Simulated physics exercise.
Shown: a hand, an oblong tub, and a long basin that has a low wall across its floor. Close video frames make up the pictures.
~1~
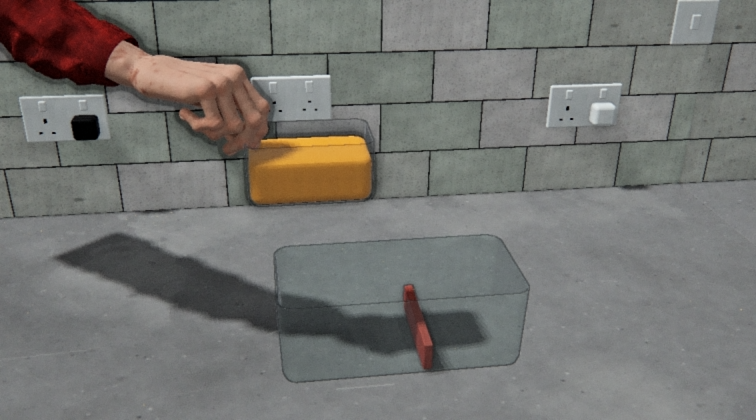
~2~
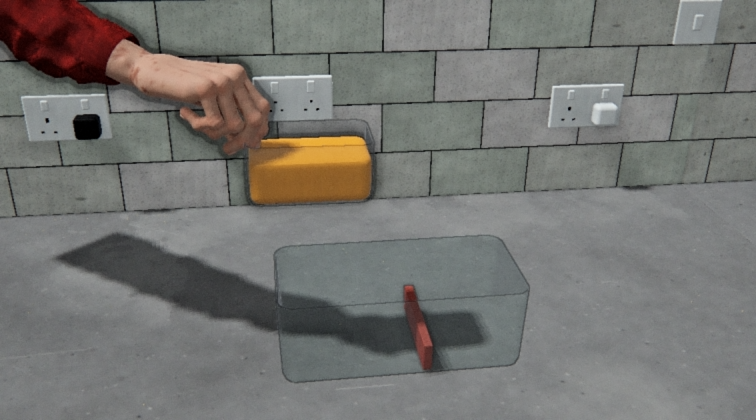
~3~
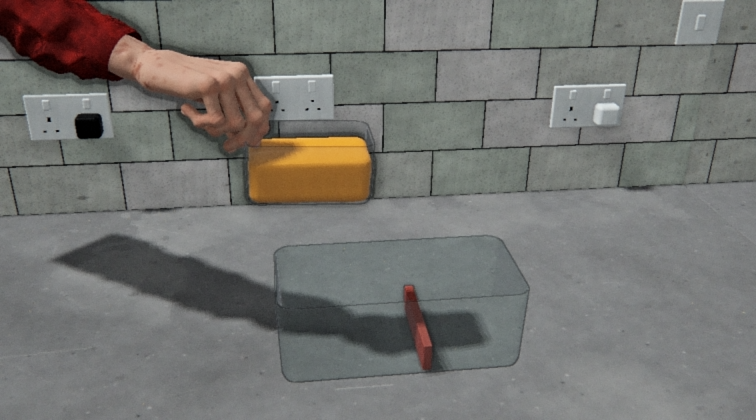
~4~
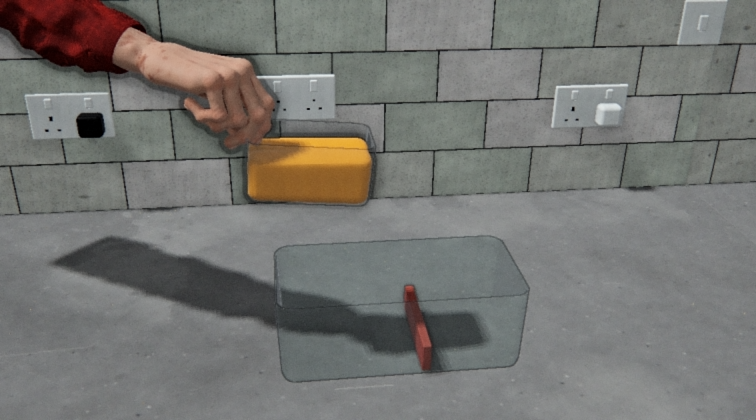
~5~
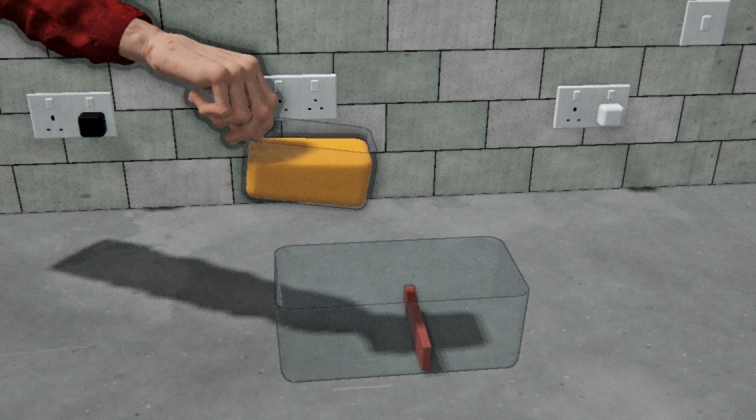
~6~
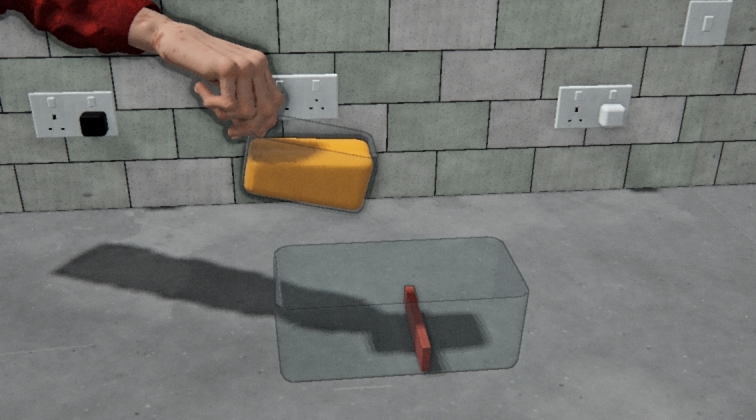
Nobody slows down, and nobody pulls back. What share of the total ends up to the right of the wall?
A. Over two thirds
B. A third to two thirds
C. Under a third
B, A third to two thirds.
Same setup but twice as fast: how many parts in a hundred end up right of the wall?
I'd say close to 25 per cent.
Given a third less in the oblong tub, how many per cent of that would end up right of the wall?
About 25 %.
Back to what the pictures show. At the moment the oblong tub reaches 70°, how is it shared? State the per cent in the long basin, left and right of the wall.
On the left near 5 in a hundred, on the right near 5 in a hundred.
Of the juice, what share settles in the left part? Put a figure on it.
That works out to roughly 45 percent.
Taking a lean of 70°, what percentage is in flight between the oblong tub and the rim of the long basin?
Roughly 40 percent.
A moment on, the oblong tub is tipped part way and 51 per cent is still to pour, 3 is left of the wall and 6 right of it.
Next, the oblong tub is tipped on its side and 12 per cent is still to pour, 24 is left of the wall and 55 right of it.
Then the oblong tub is tipped right over and 2 per cent is still to pour, 41 is left of the wall and 55 right of it.
Later the oblong tub is tipped right over and 0 per cent is still to pour, 44 is left of the wall and 55 right of it.
At rest 44 per cent lies left of the wall, 56 right of it and 1 outside.
